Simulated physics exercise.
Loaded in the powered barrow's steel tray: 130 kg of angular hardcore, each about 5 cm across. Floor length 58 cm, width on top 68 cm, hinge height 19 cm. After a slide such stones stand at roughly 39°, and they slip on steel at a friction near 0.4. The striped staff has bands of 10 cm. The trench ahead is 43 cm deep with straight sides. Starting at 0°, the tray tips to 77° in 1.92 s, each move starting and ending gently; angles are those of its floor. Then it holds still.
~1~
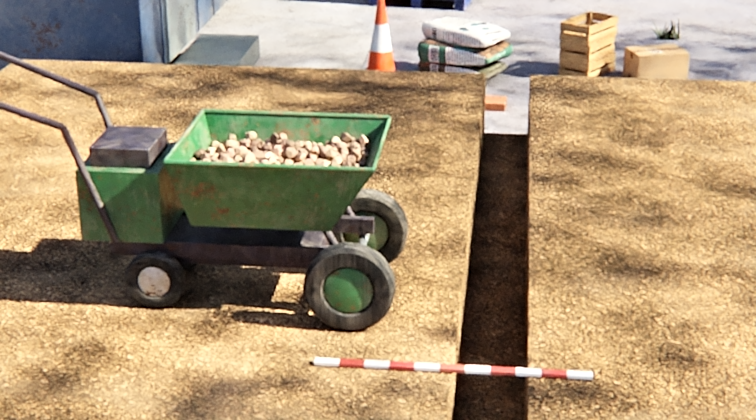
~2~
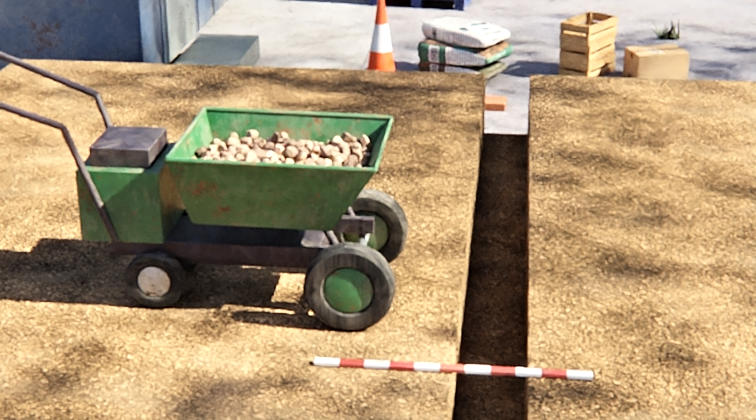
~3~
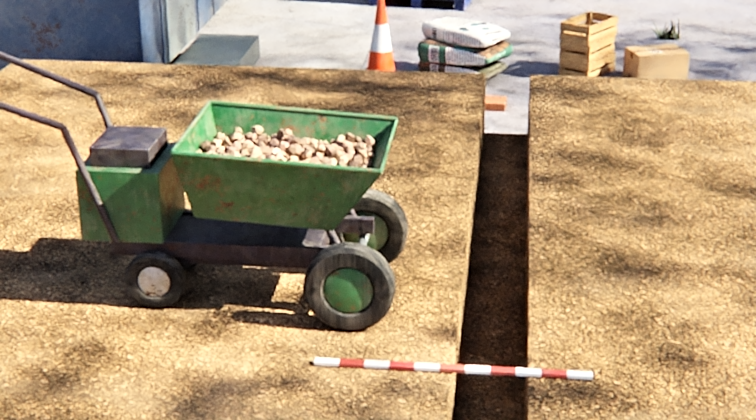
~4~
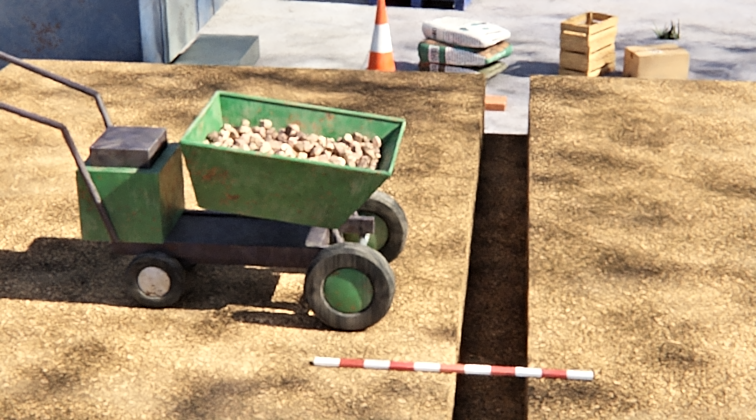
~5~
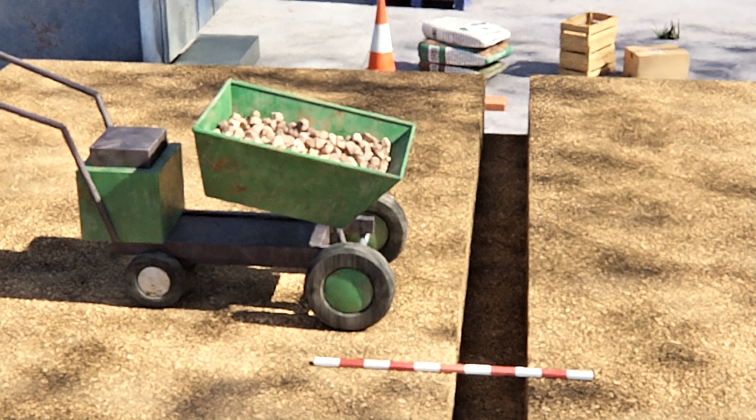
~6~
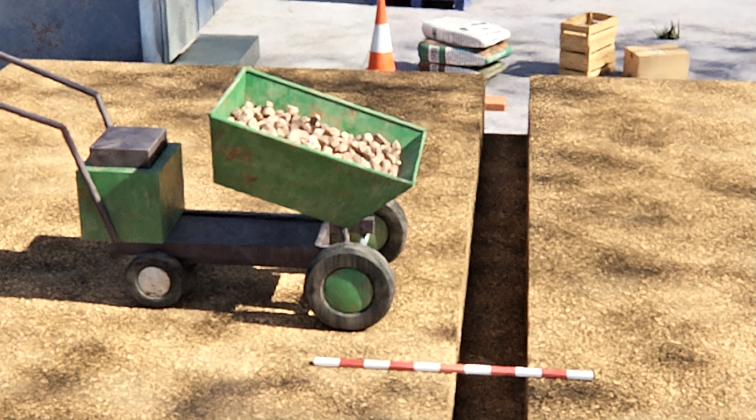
A green steel tray loaded with rounded stones slowly tilts on a stationary powered barrow, its left end rising and its right lip angling down toward the straight-sided trench, while the striped staff lying across the trench stays still.
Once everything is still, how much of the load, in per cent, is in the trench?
Roughly 78 per cent ends in the trench.
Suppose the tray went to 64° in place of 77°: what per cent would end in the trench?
Then about 25 per cent.
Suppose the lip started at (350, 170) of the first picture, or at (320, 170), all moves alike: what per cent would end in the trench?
Near 90 per cent from the first place, 80 from the second.
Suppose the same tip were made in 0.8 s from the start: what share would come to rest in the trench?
It would be near 55 per cent.
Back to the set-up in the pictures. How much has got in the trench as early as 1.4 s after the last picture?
Some 20 per cent.
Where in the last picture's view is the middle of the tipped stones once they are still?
Their middle is at about (504, 364).
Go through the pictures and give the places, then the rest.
In the first picture, the tray is at 0°, its lip at (373, 170); the top of the load is at (281, 143).
In the second picture, the tray is at 1°, its lip at (375, 171); the top of the load is at (274, 143).
In the third picture, lip at (381, 172), floor tilted 3°, highest stones at (272, 139).
In the fourth picture, lip at (390, 175), floor tilted 7°, highest stones at (260, 133).
In the fifth picture, the tray is at 12°, its lip at (401, 179); the top of the load is at (261, 123).
In the sixth picture, the tray is at 18°, its lip at (413, 185); the top of the load is at (262, 114).
Then, 0.8 s after the last picture the floor is at 65°, 100 % in the tray; the foremost stones are at (477, 222).
Then, 1.4 s after the last picture the floor is at 77°, 70 % in the tray, 22 % in the trench, 8 % past the trench; the foremost stones are at (582, 300).
Then, 1.8 s after the last picture the floor is at 77°, 41 % in the tray, 40 % in the trench, 20 % past the trench; the foremost stones are at (623, 301).
Then, 3.7 s after the last picture the floor is at 77°, 3 % in the tray, 78 % in the trench, 19 % past the trench; the foremost stones are at (630, 294).
